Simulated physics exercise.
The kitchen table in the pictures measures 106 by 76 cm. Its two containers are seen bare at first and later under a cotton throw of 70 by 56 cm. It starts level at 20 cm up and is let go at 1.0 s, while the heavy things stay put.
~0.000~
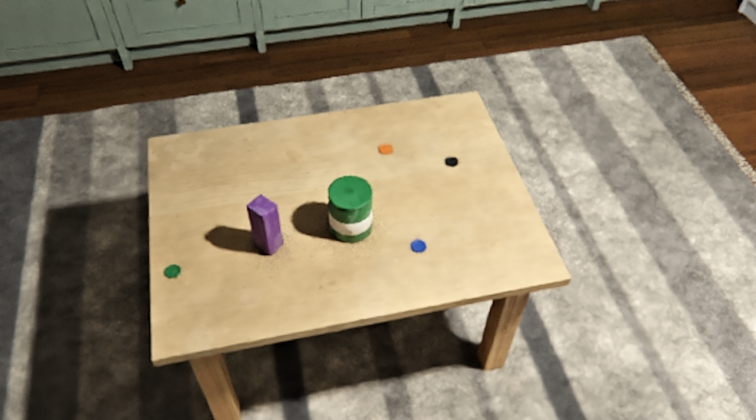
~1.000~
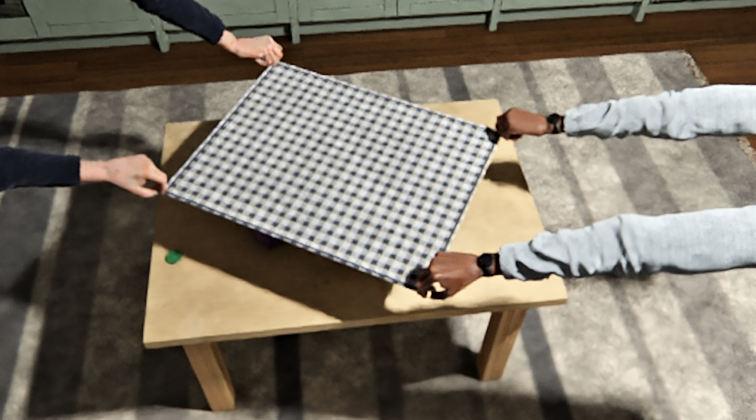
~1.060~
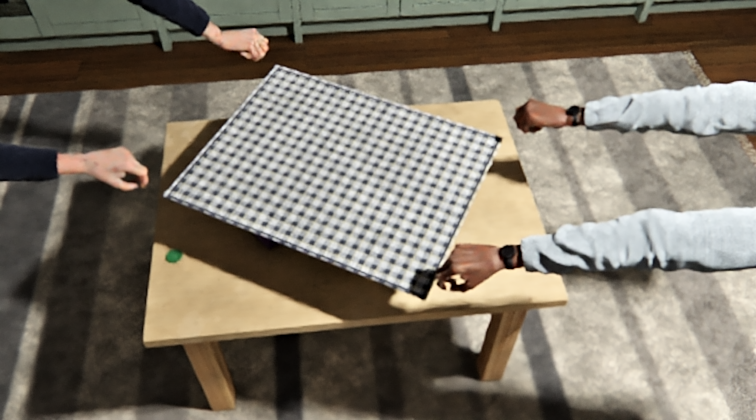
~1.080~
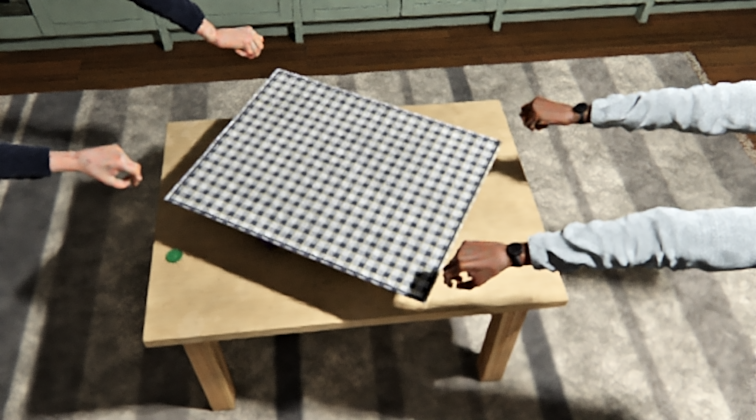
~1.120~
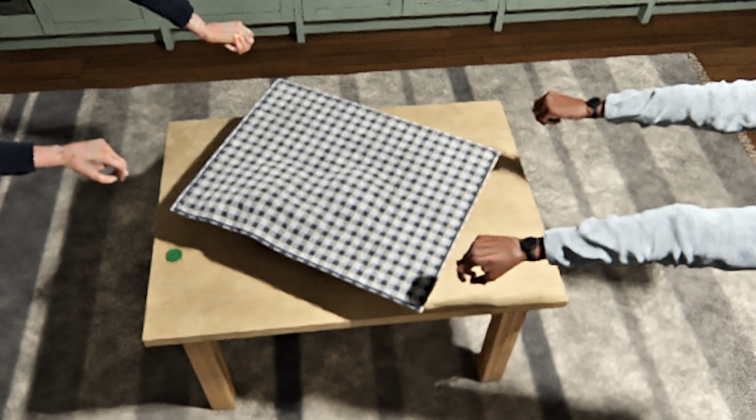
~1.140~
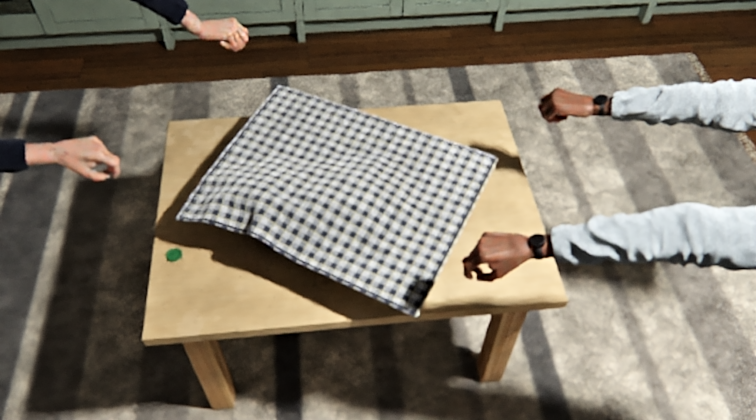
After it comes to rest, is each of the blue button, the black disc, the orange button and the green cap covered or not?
Result: Blue button vanishes under it, black disc still shows, orange button remains in the open, green cap remains in the open.
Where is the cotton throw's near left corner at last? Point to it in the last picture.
That corner ends up near pixel (217, 246) in the last view.
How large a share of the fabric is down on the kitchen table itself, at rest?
Share on top, approx.: 35 %.
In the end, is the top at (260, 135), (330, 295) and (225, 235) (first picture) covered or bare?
Going through the three points in turn, they end up showing, showing and concealed.
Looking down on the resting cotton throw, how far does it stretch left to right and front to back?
74 cm x 70 cm, roughly.
After 1.3 s, 35 % of it is down, spanning 73 by 70 cm, above blue button.
After 1.5 s, 35 % of it is down, spanning 75 by 70 cm, above blue button.
After 1.7 s, 35 % of it is down, spanning 74 by 70 cm, above blue button.
After 1.9 s, 35 % of it is down, spanning 74 by 70 cm, above blue button.
After 2.7 s, 35 % of it is down, spanning 74 by 70 cm, above blue button.
